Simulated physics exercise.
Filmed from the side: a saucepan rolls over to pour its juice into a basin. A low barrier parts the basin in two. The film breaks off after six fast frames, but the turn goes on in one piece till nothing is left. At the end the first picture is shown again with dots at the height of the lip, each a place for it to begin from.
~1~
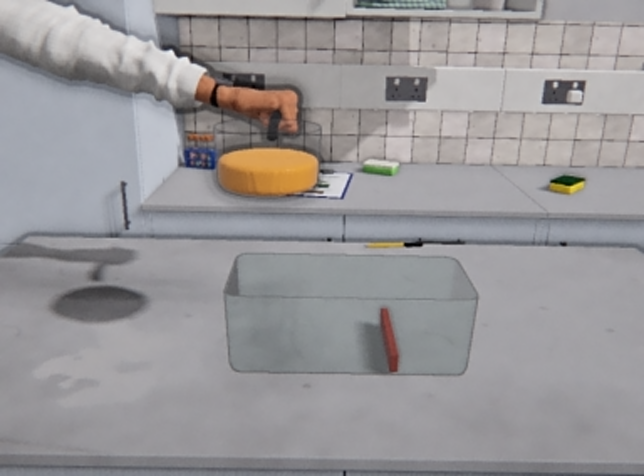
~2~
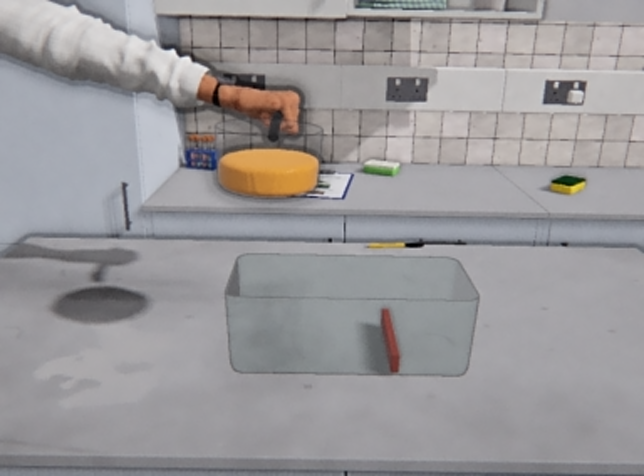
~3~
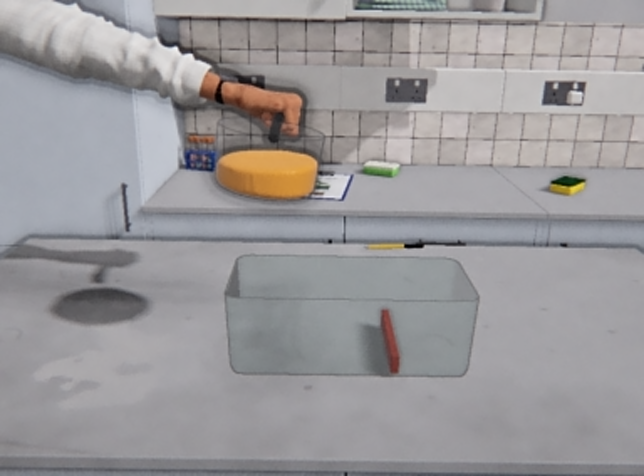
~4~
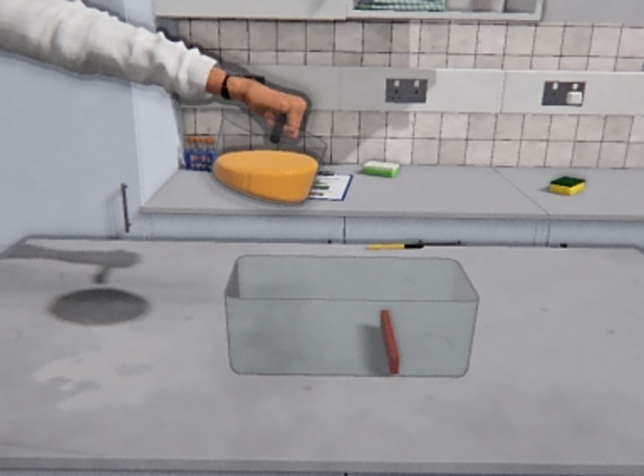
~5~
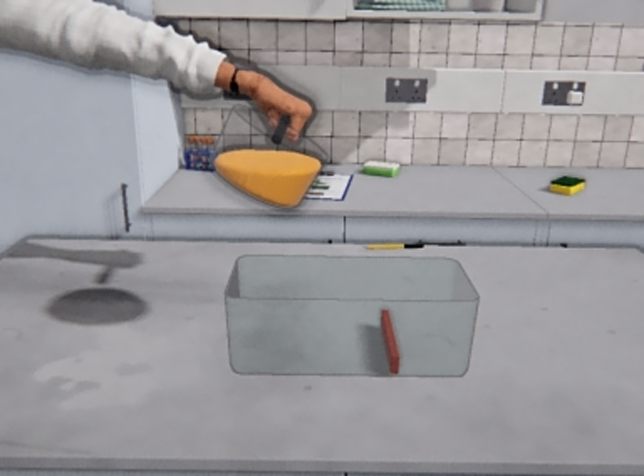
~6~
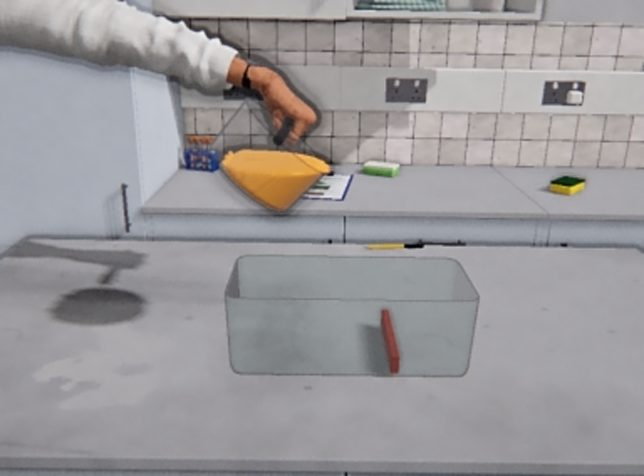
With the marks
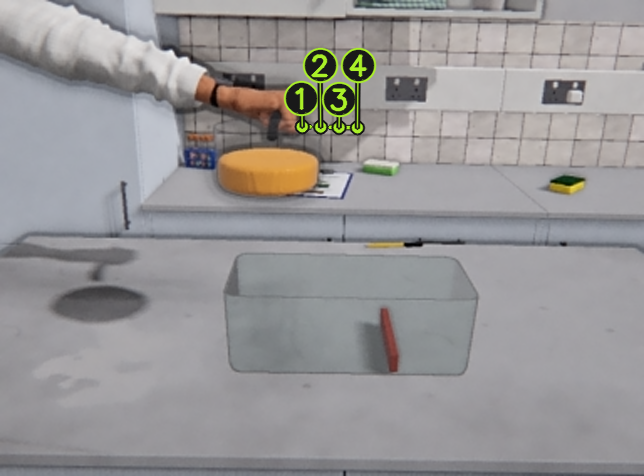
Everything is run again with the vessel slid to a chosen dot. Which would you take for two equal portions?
4 works best here.
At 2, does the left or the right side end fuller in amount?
The left side.
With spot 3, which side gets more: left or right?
More ends on the left.
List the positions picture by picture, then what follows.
In the first picture, upright, lip at (319, 127); basin from (229, 368) to (466, 372); top of the wall at (389, 330); nothing has left yet.
In the second picture, upright, lip at (321, 129); nothing has left yet.
In the third picture, tipped about 8°, lip at (323, 135); nothing has left yet.
In the fourth picture, tipped about 16°, lip at (326, 145); nothing has left yet.
In the fifth picture, tipped about 28°, lip at (327, 156); nothing has left yet.
In the sixth picture, tipped about 42°, lip at (326, 170); juice is over the lip, down to (326, 170).
On the marked copy, 1 at (302, 126); 2 at (320, 127); 3 at (339, 127); 4 at (357, 127).
Choosing 1, about 87 % ends left of the wall and 12 % right of it.
Choosing 2, about 88 % ends left of the wall and 11 % right of it.
Choosing 3, about 80 % ends left of the wall and 18 % right of it.
Choosing 4, about 50 % ends left of the wall and 50 % right of it.
